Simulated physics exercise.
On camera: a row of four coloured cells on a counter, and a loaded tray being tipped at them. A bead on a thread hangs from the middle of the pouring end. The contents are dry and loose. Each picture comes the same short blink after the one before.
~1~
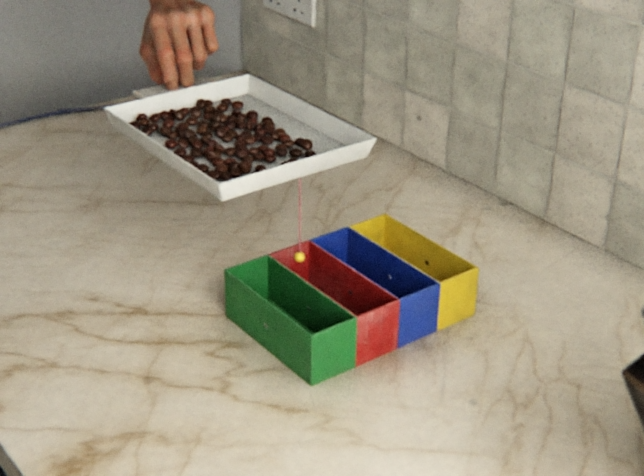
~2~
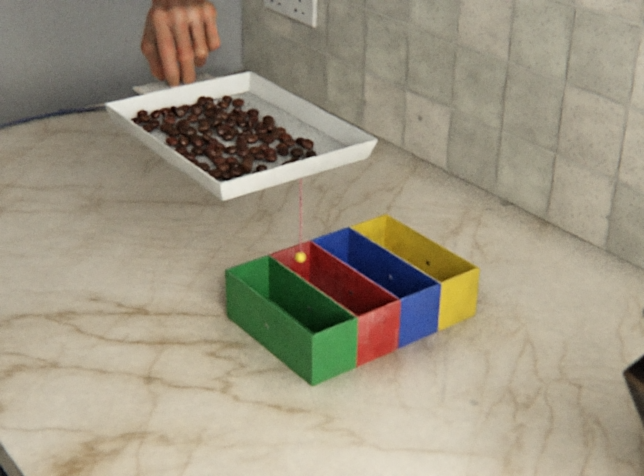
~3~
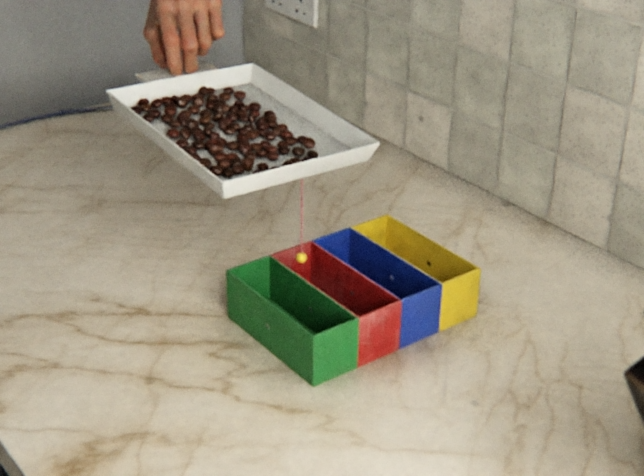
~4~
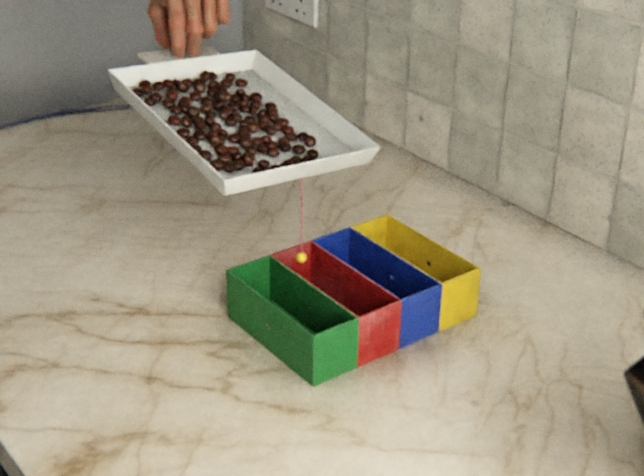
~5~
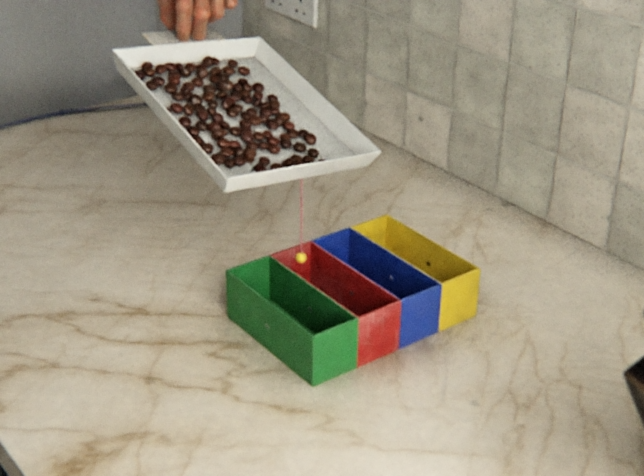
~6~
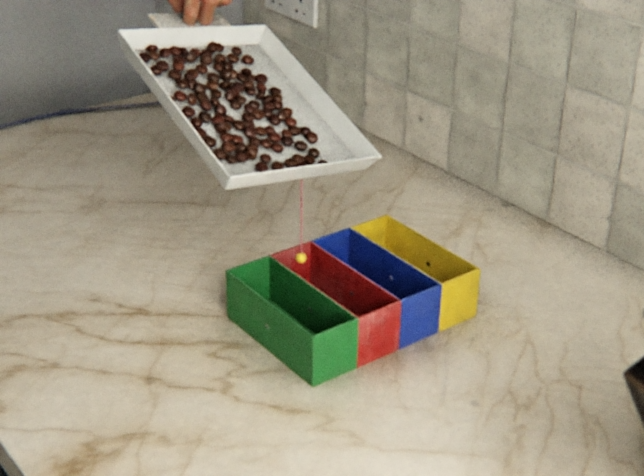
A hand tilting a white tray of dark brown drops above green, red, blue and yellow cells, raising its far end steadily.
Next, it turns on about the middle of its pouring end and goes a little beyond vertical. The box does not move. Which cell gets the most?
The blue cell gets the most.
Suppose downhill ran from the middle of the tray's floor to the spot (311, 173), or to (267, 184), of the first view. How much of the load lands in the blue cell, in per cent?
First some 40, then 0 per cent.
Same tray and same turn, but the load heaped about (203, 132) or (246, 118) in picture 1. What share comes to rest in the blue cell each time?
Roughly 60 per cent, and 70 per cent.
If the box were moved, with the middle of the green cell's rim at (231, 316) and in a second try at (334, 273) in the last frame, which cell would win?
At the first place the cell in yellow, at the second the red cell.
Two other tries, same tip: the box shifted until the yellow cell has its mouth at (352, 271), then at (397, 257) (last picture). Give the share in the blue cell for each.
Near 0 % and 40 %.
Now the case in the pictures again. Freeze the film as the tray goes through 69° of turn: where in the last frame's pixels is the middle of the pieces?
At about (348, 166).
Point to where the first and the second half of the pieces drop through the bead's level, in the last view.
Early half (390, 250), late half (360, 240).
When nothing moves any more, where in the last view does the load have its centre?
Near (379, 305).
Shortly afterwards, tray tipped steeply; the bulk on the tray; only a few in the yellow cell; only a few in the blue cell; a little falling or outside the box.
Next, tray tipped past a quarter turn; only a few on the tray; near two thirds in the blue cell; a little in the red cell; a little in the yellow cell; a little falling or outside the box.
Some moments later, tray tipped past a quarter turn; near two thirds in the blue cell; a little in the red cell; a little in the yellow cell; only a few falling or outside the box.
In the end, tray tipped past a quarter turn; near two thirds in the blue cell; a little in the red cell; a little in the yellow cell; none at all in the green cell; only a few outside the box.
